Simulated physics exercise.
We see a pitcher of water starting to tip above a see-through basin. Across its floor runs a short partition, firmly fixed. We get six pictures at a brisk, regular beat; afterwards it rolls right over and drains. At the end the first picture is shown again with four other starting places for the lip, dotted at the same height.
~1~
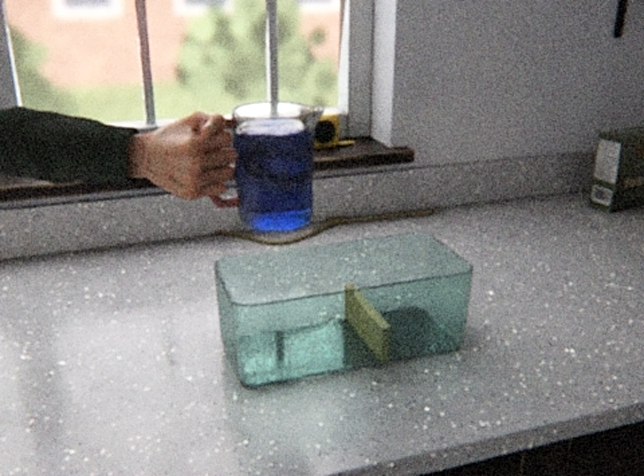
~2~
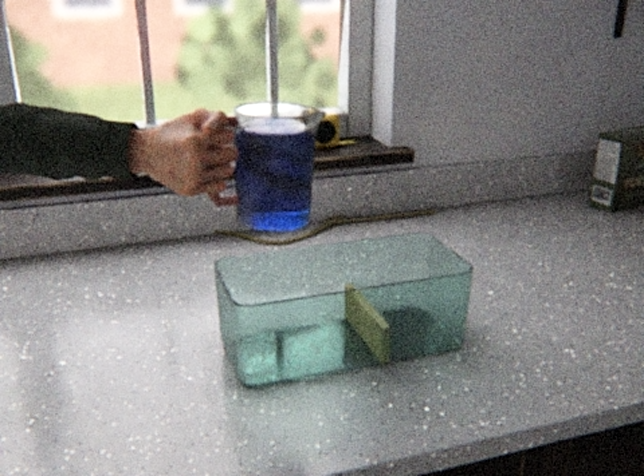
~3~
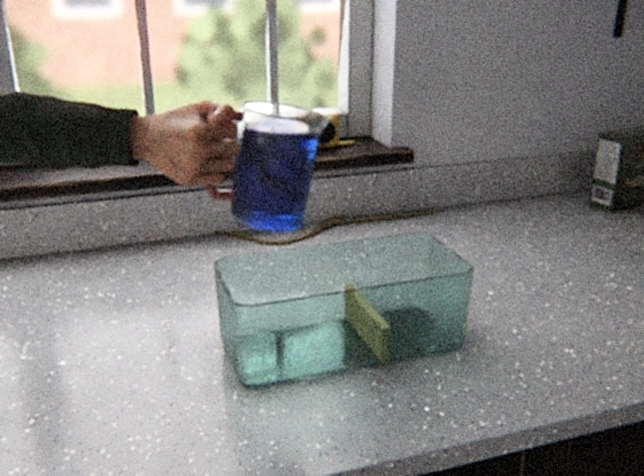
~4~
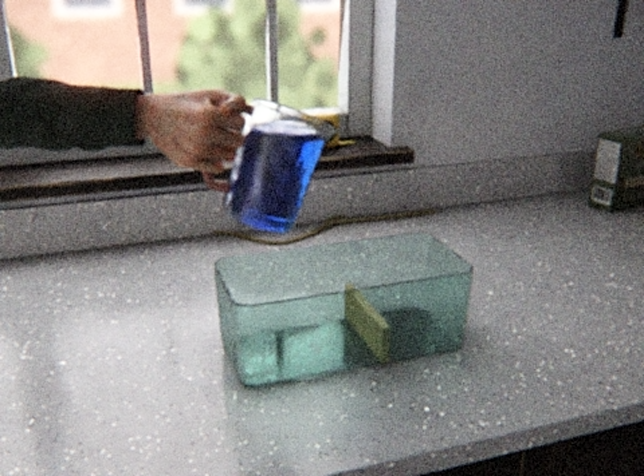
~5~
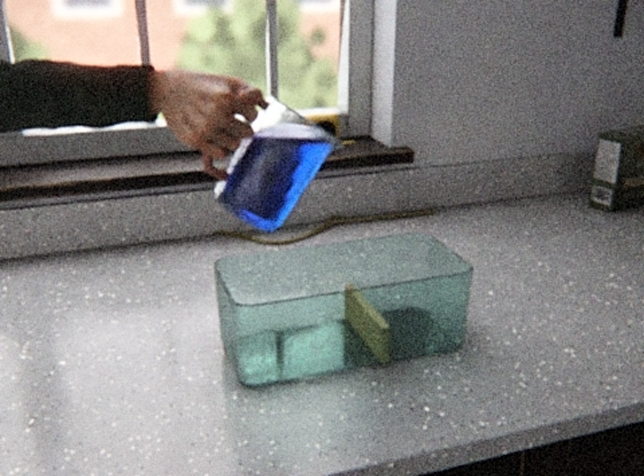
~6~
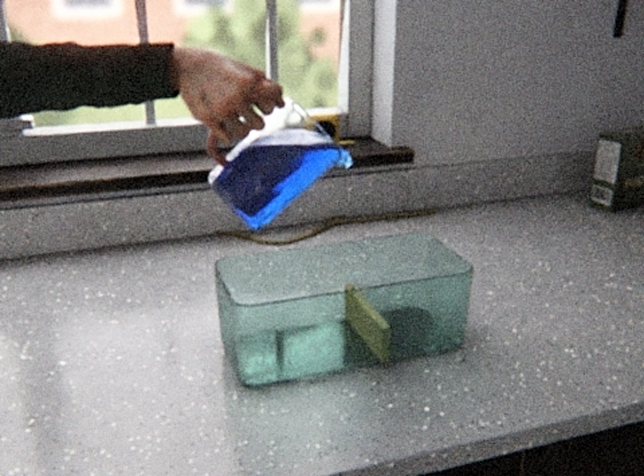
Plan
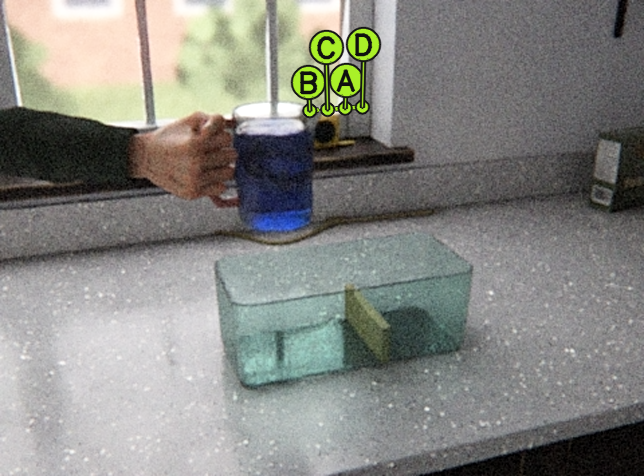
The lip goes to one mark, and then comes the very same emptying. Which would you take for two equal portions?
The answer is place B.
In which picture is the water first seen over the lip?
Picture 6.
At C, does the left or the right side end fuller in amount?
The right one.
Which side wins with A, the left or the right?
More ends on the right.
On the marked copy, A at (345, 108); B at (309, 110); C at (327, 109); D at (362, 107).
If A is chosen, about 8 % ends left of the wall and 89 % right of it; 3 % is lost outside.
If B is chosen, about 57 % ends left of the wall and 41 % right of it.
If C is chosen, about 19 % ends left of the wall and 77 % right of it; 3 % is lost outside.
If D is chosen, about 13 % ends left of the wall and 82 % right of it; 5 % is lost outside.
